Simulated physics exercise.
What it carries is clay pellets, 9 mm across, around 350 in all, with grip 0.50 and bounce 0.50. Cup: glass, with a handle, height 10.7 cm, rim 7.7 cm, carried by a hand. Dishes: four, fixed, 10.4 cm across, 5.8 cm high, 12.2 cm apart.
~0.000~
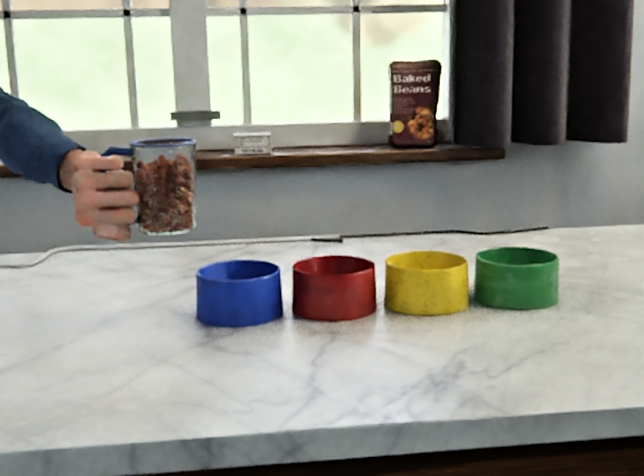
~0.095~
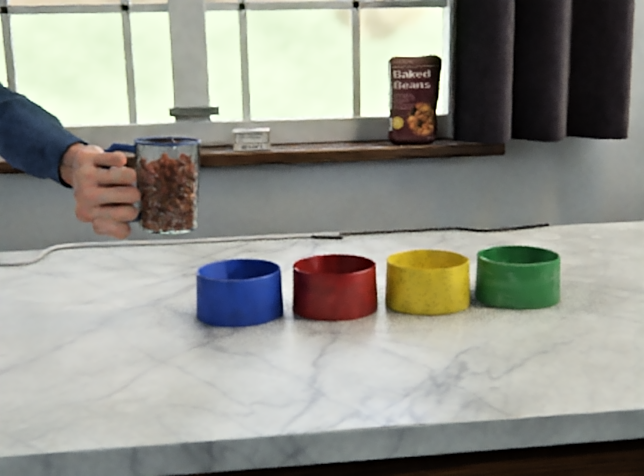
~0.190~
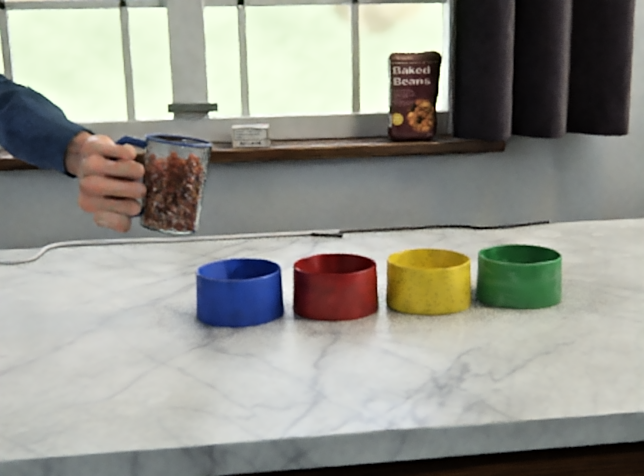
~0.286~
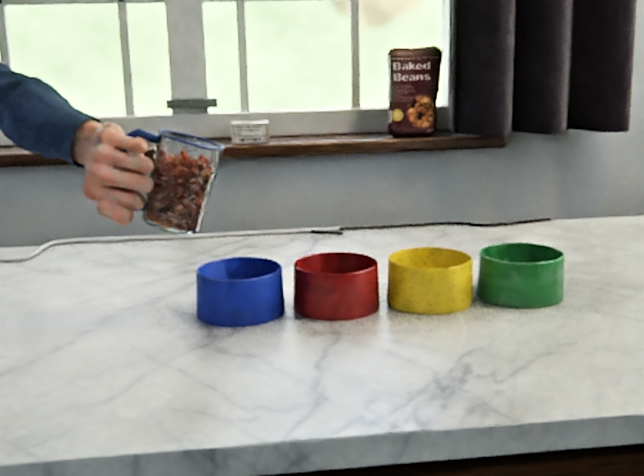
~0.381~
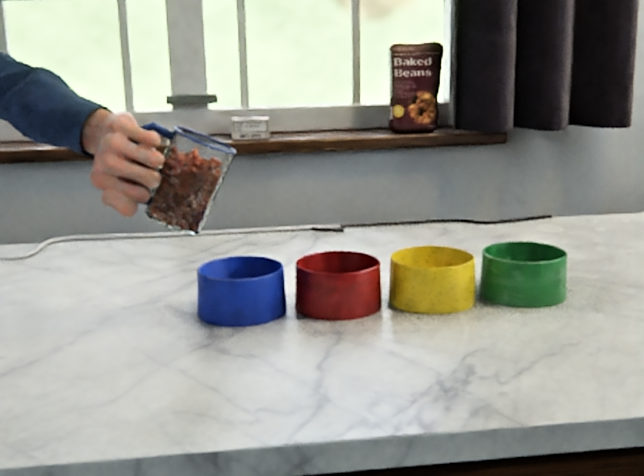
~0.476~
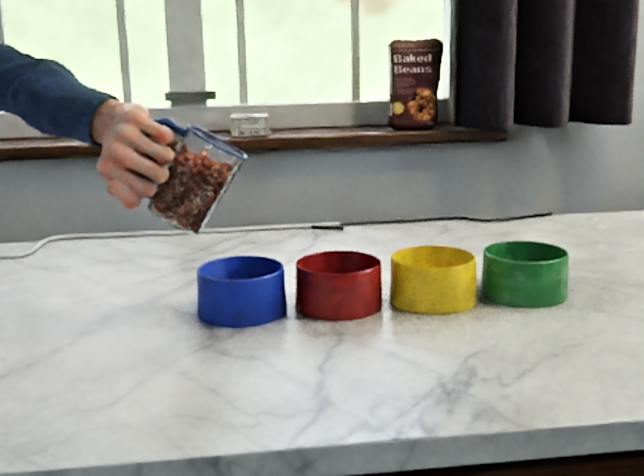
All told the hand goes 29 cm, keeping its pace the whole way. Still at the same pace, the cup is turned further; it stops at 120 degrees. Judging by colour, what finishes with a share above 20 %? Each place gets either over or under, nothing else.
Here is the list: Red over, blue under, green under, yellow under, counter under.
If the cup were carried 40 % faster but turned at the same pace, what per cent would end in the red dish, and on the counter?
Red 20, counter 30.
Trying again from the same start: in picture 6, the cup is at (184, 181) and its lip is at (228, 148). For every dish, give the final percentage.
Final shares - red 100 %, blue 0 %, green 0 %, yellow 0 %.
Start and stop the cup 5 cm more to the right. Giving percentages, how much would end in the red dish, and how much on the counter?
The red dish would get 30 and the counter 40.
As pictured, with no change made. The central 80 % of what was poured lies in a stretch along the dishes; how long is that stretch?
I'd put it at close to 6 cm.
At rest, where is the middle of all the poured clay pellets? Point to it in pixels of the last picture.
Centre at rest: Approx. (348, 286) px.
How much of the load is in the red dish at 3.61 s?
About 95 per cent by then.
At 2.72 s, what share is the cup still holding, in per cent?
0 %.
After 1.82 s, tilt 120 degrees; cup holds 25 %, red 70 %.
After 2.72 s, tilt 120 degrees; cup holds 0 %, red 95 %.
After 3.61 s, tilt 120 degrees; cup holds 0 %, red 95 %.
At rest (3.9 s), red 95 %, blue 0 %, green 0 %, yellow 0 %, counter 5 %.
